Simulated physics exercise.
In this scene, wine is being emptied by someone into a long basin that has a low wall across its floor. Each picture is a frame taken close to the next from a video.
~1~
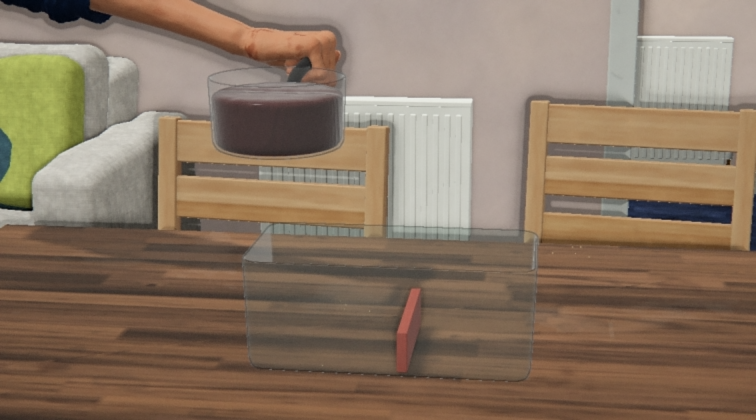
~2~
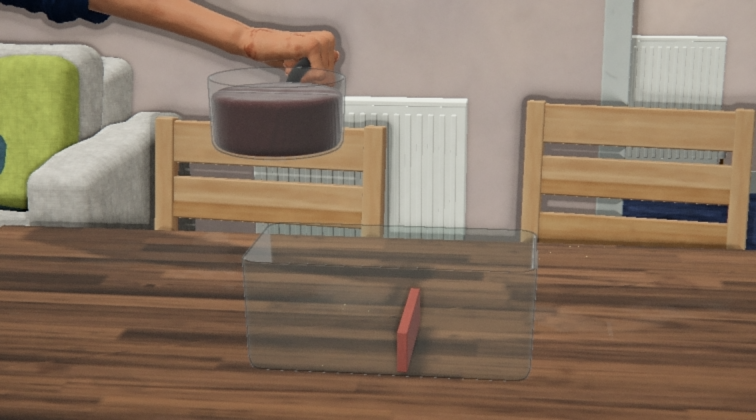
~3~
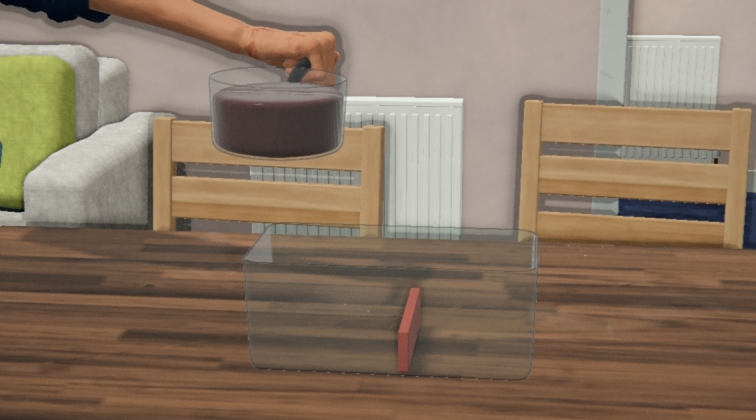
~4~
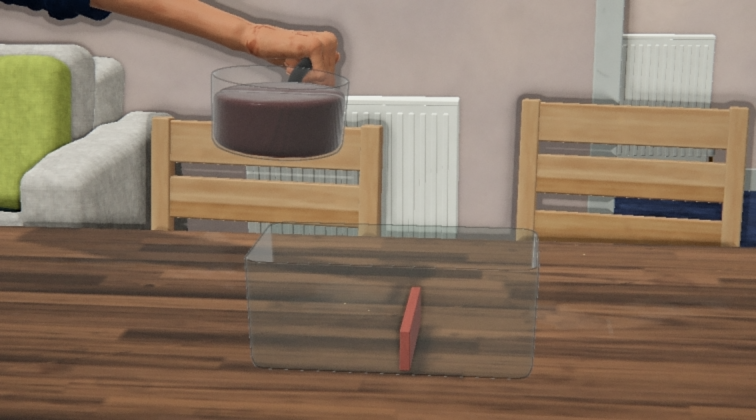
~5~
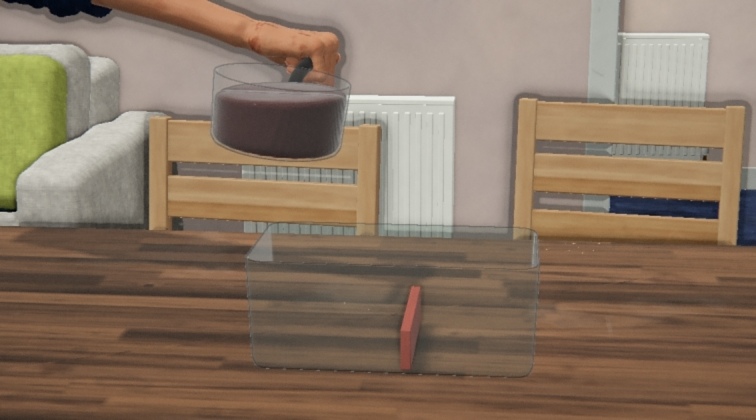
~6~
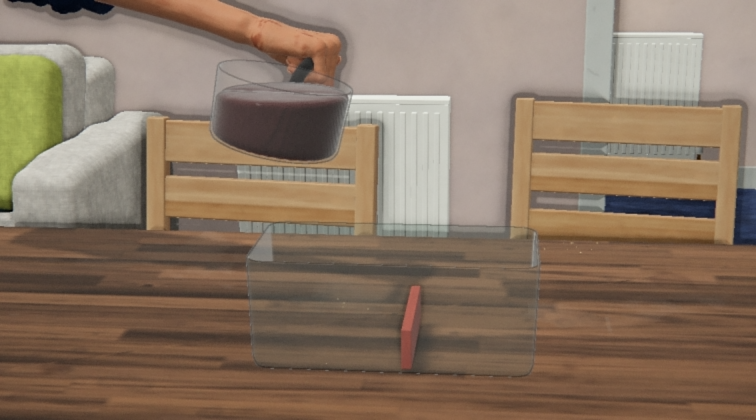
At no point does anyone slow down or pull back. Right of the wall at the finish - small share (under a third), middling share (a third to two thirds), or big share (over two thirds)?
Middling.
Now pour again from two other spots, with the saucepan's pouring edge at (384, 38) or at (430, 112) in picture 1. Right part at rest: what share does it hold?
Close to 80 % for the first start and close to 85 % for the second.
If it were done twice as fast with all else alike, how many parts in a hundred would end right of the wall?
Roughly 30 per cent ends up there.
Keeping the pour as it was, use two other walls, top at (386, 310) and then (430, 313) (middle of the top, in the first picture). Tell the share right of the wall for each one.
My guess is some 70 percent the first time and some 20 percent the second.
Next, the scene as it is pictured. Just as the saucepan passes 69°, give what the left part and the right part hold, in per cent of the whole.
Left part close to 5 in a hundred, right part close to 10.
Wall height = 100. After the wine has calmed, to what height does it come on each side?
Once it is still, the left part shows 40 per cent and the right part 50.
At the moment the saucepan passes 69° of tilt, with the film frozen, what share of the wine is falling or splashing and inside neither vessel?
Estimated: 30 per cent or thereabouts.
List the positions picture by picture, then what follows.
In the first frame, it leans 0°; its right rim is at (344, 80); the wine meets the walls at (215, 91) and (343, 94); the long basin's rim runs from (257, 242) to (537, 253); the wall's top is at (410, 311).
In the second frame, it leans 1°; its right rim is at (344, 80); the wine meets the walls at (215, 91) and (343, 95).
In the third frame, it leans 2°; its right rim is at (345, 82); the wine meets the walls at (216, 92) and (344, 95).
In the fourth frame, it leans 4°; its right rim is at (347, 85); the wine meets the walls at (217, 91) and (345, 94).
In the fifth frame, it leans 8°; its right rim is at (349, 88); the wine meets the walls at (218, 91) and (347, 96).
In the sixth frame, it leans 12°; its right rim is at (351, 94); the wine meets the walls at (219, 91) and (349, 95).
A moment on, the saucepan is tipped part way and 55 per cent is still to pour, 4 is left of the wall and 9 right of it.
Next, the saucepan is tipped right over and 8 per cent is still to pour, 33 is left of the wall and 50 right of it.
Then the saucepan is tipped right over and 0 per cent is still to pour, 49 is left of the wall and 50 right of it.
Later the saucepan is tipped right over and 0 per cent is still to pour, 49 is left of the wall and 51 right of it.
Finally, 49 per cent lies left of the wall, 51 right of it and 1 outside.
